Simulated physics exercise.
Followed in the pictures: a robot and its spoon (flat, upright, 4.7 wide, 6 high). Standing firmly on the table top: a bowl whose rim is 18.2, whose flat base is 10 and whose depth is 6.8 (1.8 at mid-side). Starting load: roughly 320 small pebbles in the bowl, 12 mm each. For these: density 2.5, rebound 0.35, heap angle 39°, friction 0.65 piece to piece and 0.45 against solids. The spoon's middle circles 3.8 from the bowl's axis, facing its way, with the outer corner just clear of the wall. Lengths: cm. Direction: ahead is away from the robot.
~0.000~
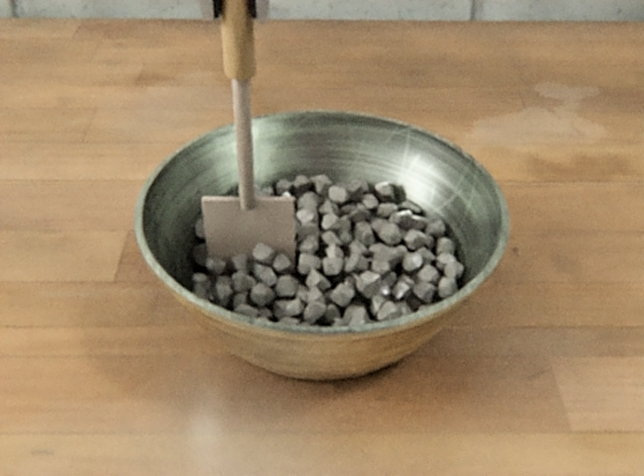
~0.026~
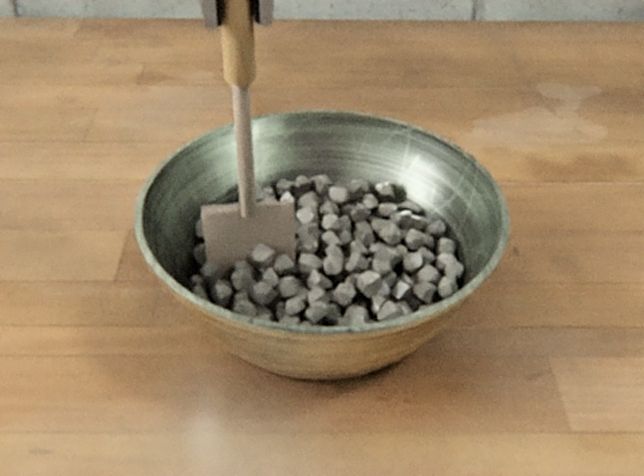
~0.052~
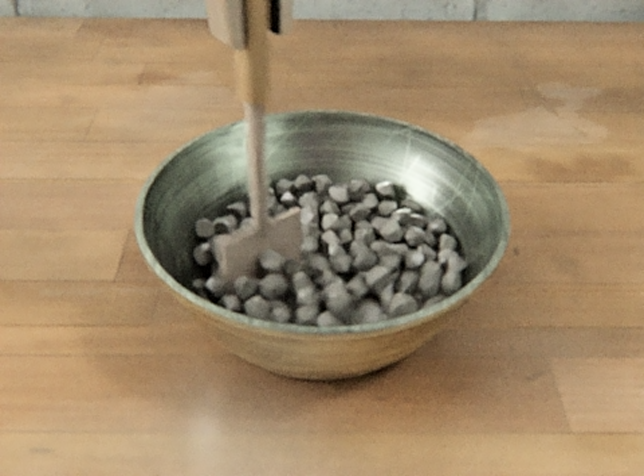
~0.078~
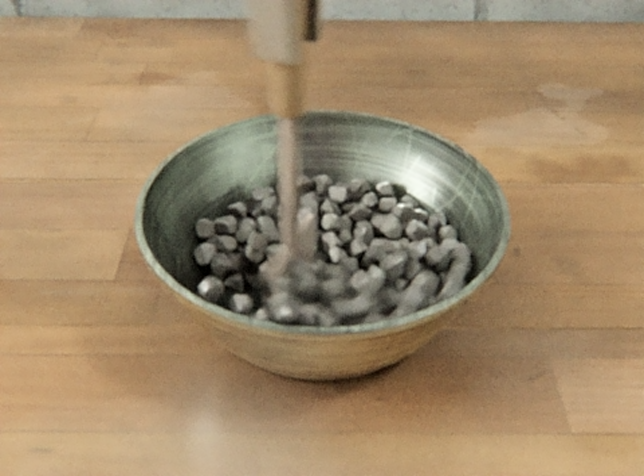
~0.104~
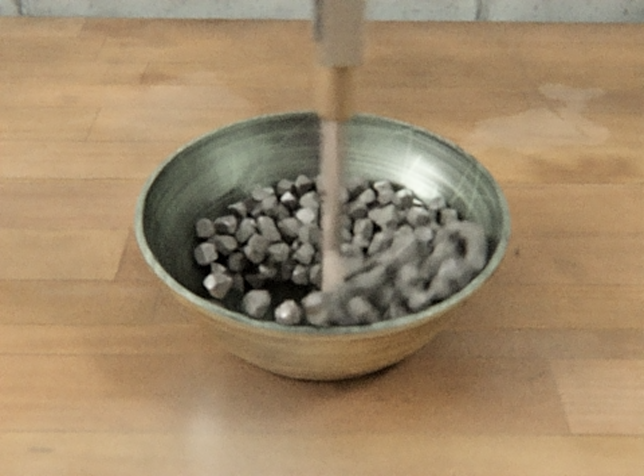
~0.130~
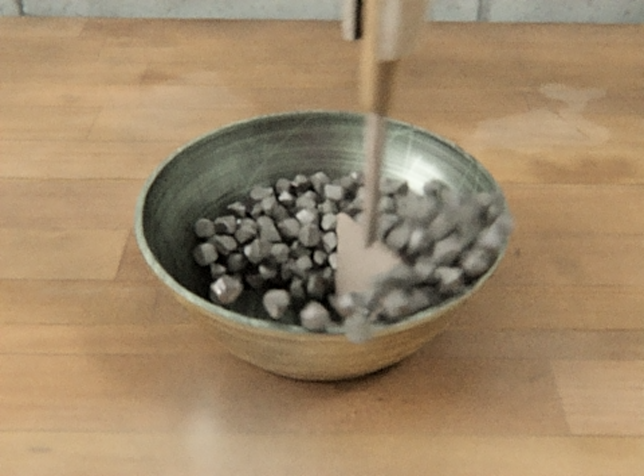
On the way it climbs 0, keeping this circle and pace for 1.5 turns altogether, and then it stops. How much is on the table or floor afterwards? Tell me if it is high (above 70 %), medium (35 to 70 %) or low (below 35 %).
It is medium, 35 to 70 %.
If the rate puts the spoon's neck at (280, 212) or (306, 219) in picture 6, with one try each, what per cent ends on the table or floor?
Some 15 and 25 per cent respectively.
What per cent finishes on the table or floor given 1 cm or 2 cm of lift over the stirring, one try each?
First try about 45 per cent, second about 40 per cent.
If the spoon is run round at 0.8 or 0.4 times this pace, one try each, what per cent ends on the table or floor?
It would be some 40 and 15 percent respectively.
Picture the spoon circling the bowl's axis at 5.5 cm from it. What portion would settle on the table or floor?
Then about 25 %.
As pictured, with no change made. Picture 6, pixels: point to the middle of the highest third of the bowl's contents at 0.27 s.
Around pixel (260, 143).
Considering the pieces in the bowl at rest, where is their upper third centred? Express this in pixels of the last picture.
At about (387, 213).
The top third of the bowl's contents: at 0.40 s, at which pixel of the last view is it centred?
Close to pixel (336, 292).
After 0.27 s, 283° round, highest piece 12 above the table; 237 in the bowl, 7 on the table or floor, 72 in flight or on the tool.
After 0.40 s, 79° round, highest piece 11 above the table; 173 in the bowl, 89 on the table or floor, 54 in flight or on the tool.
After 0.67 s, 180° round, highest piece 7 above the table; 177 on the table or floor, 138 in the bowl, 1 in flight or on the tool.
After 1.37 s, 180° round, highest piece 5 above the table; 178 on the table or floor, 138 in the bowl.
In the end, 178 on the table or floor, 138 in the bowl. That is 56 % on the table or floor.
